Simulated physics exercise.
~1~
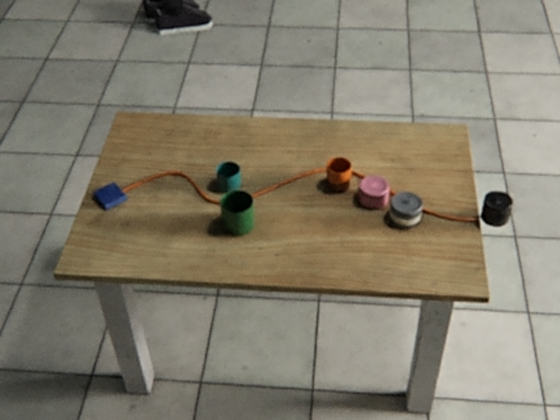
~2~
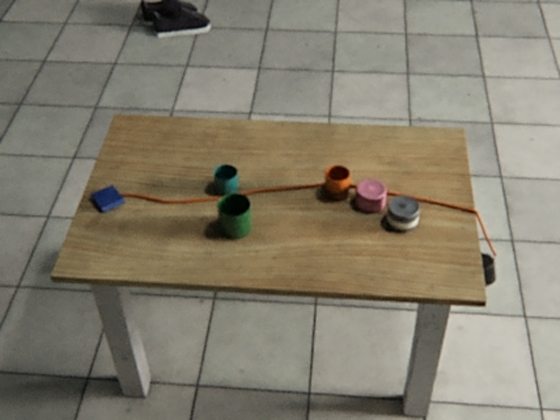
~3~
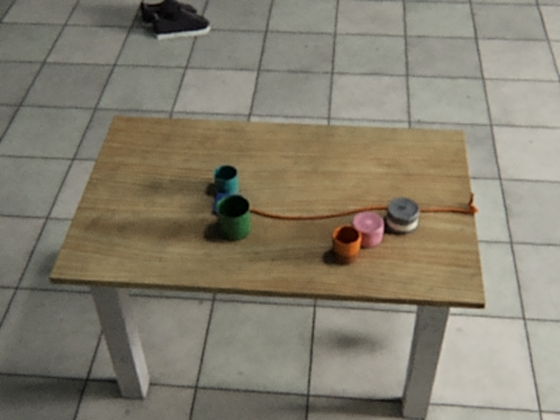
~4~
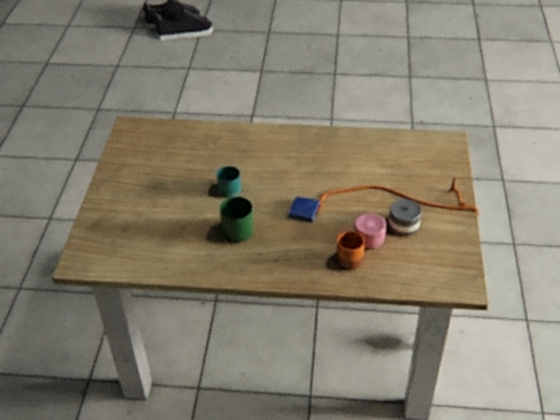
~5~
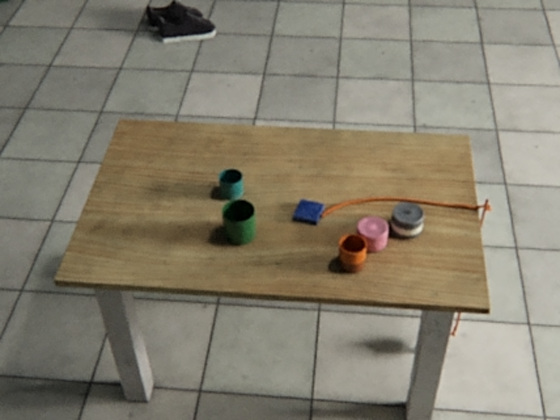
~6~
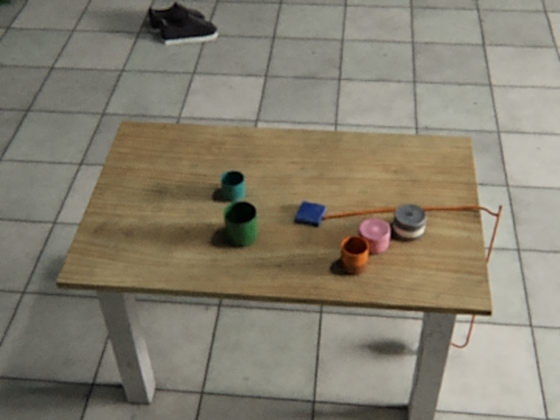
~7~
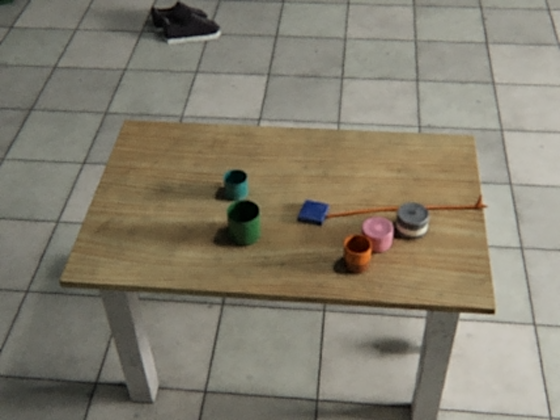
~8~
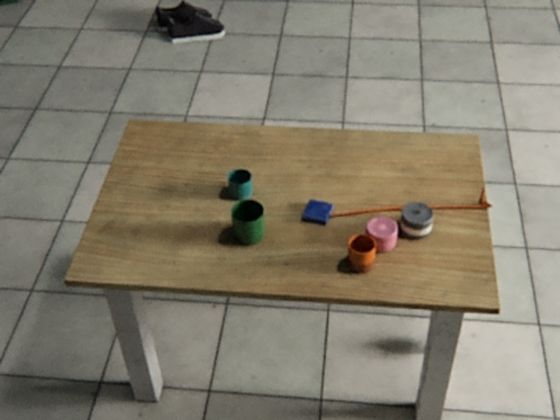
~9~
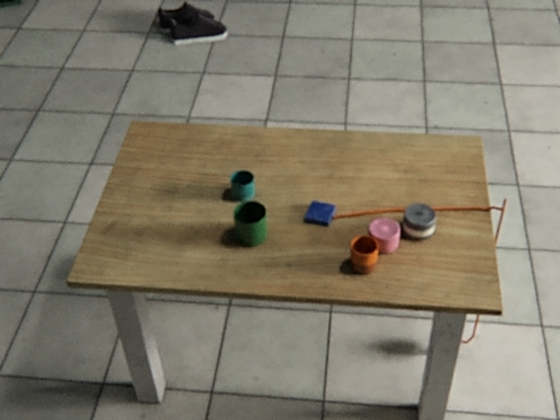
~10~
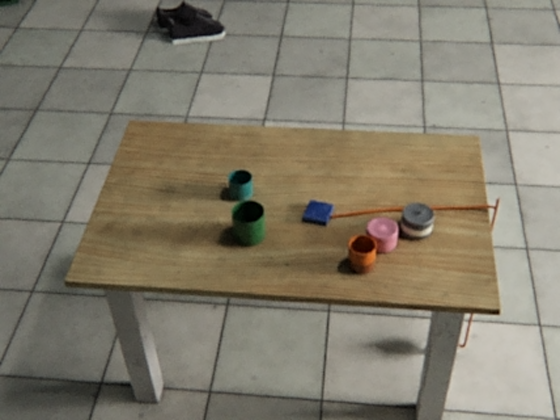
A falling black object drags a blue block by an orange cord, shifting cups before stopping.
